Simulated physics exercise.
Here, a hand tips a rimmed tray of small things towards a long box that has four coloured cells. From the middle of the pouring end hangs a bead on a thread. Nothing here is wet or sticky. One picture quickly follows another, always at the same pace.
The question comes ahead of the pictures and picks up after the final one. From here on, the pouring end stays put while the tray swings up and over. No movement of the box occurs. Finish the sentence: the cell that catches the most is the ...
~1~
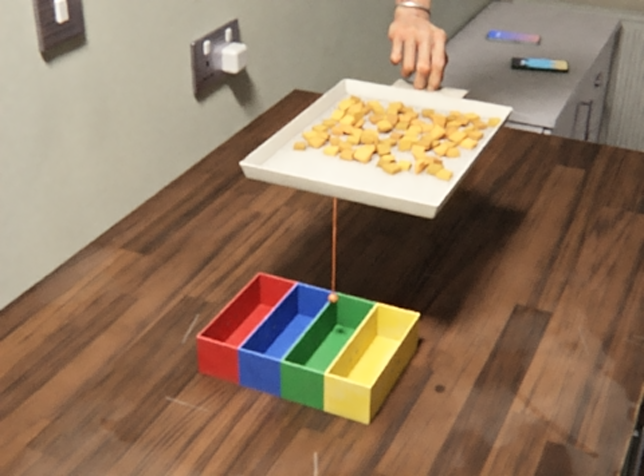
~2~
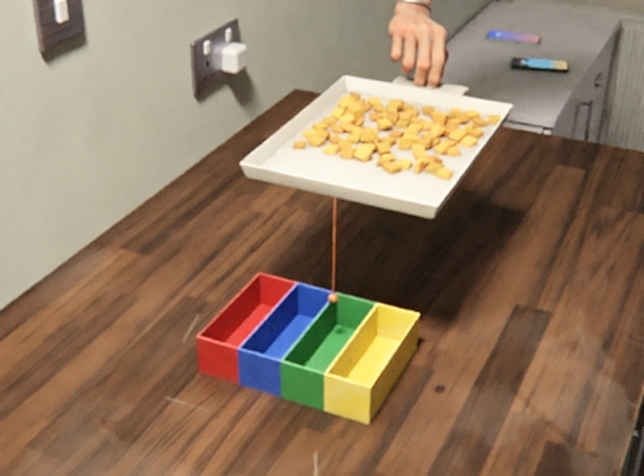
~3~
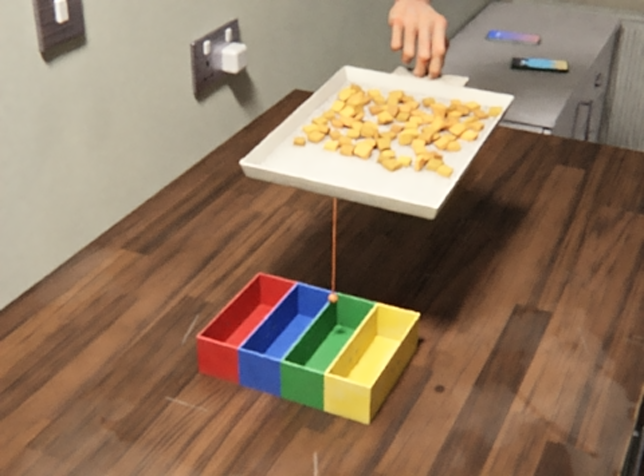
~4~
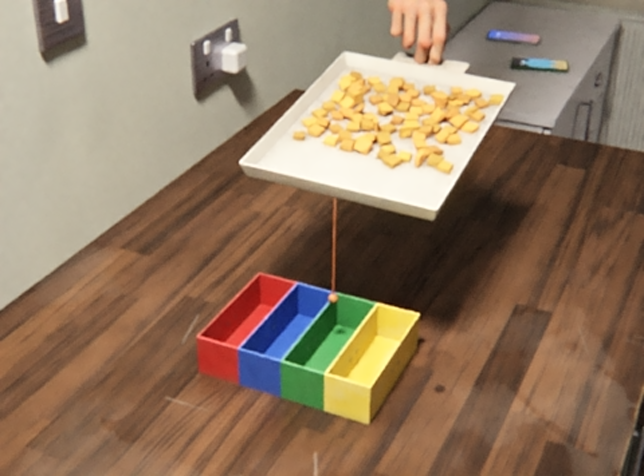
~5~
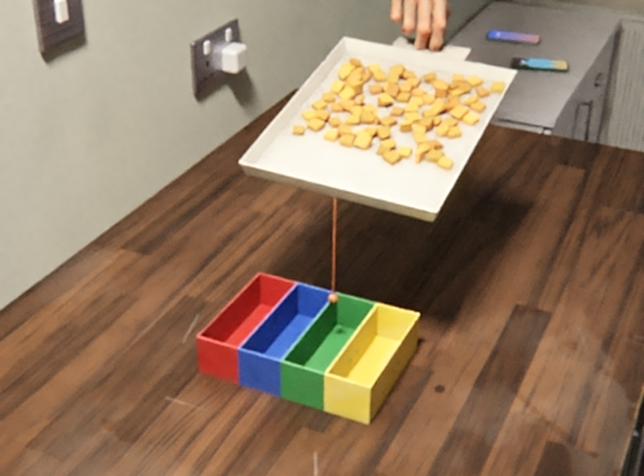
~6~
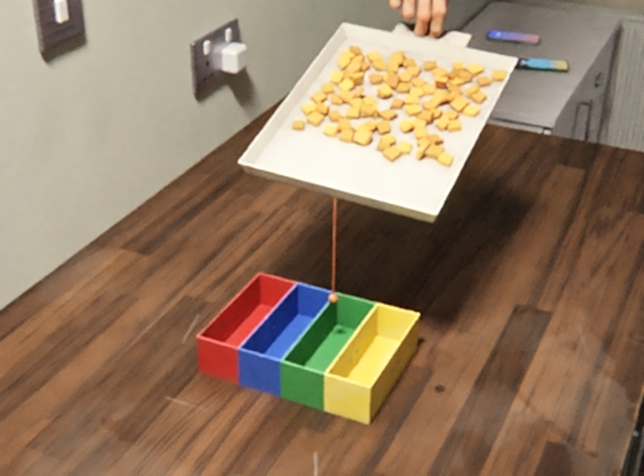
... Yellow cell.
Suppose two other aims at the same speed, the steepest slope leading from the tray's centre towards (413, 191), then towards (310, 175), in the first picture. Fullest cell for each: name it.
Yellow, then the red cell.
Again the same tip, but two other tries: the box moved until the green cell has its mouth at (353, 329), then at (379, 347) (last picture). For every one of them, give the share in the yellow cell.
Roughly 40 % and 20 %.
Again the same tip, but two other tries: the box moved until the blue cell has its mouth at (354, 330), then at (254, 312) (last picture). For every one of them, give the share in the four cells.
The first comes to 90 percent and the second to 40 percent.
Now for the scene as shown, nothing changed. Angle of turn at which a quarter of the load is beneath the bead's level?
Roughly 95 degrees of turn.
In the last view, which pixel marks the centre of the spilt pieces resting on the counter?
Check roughly (421, 397) and you'll find the middle.
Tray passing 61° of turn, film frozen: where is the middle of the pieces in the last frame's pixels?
The centre of the load shows up near (368, 183) in the last view.
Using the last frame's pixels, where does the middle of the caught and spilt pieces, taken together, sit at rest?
The centre settles at about (358, 381).
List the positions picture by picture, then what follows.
Corners of the pouring end (247, 162) and (434, 202), level; middle of the load (397, 136), cereal squares; bead on its thread (333, 298); red cell (218, 357); blue cell (260, 369); green cell (303, 382); yellow cell (347, 395), in the first frame.
Corners of the pouring end (246, 162) and (434, 203), level; middle of the load (397, 135), in the second frame.
Corners of the pouring end (246, 162) and (434, 204), tipped barely, lowest at the right corner; middle of the load (397, 129), in the third frame.
Corners of the pouring end (246, 161) and (434, 206), tipped a little, lowest at the right corner; middle of the load (397, 121), in the fourth frame.
Corners of the pouring end (245, 161) and (433, 208), tipped a little, lowest at the right corner; middle of the load (397, 112), in the fifth frame.
Corners of the pouring end (245, 160) and (433, 210), tipped clearly, lowest at the right corner; middle of the load (397, 104); red cell (218, 357); blue cell (260, 369); green cell (303, 382); yellow cell (347, 395), in the sixth frame.
Just after the last frame, tray tipped steeply; almost all on the tray; just a few falling or outside the box.
A moment on, tray tipped past a quarter turn; roughly two thirds on the tray; about a tenth in the yellow cell; just a few in the blue cell; just a few in the green cell; roughly a quarter falling or outside the box.
Further on, tray tipped past a quarter turn; roughly a third in the yellow cell; roughly a quarter in the green cell; about a tenth in the blue cell; just a few in the red cell; roughly a quarter falling or outside the box.
When it is over, tray tipped past a quarter turn; roughly a third in the yellow cell; roughly a quarter in the green cell; about a tenth in the blue cell; just a few in the red cell; roughly a quarter outside the box.
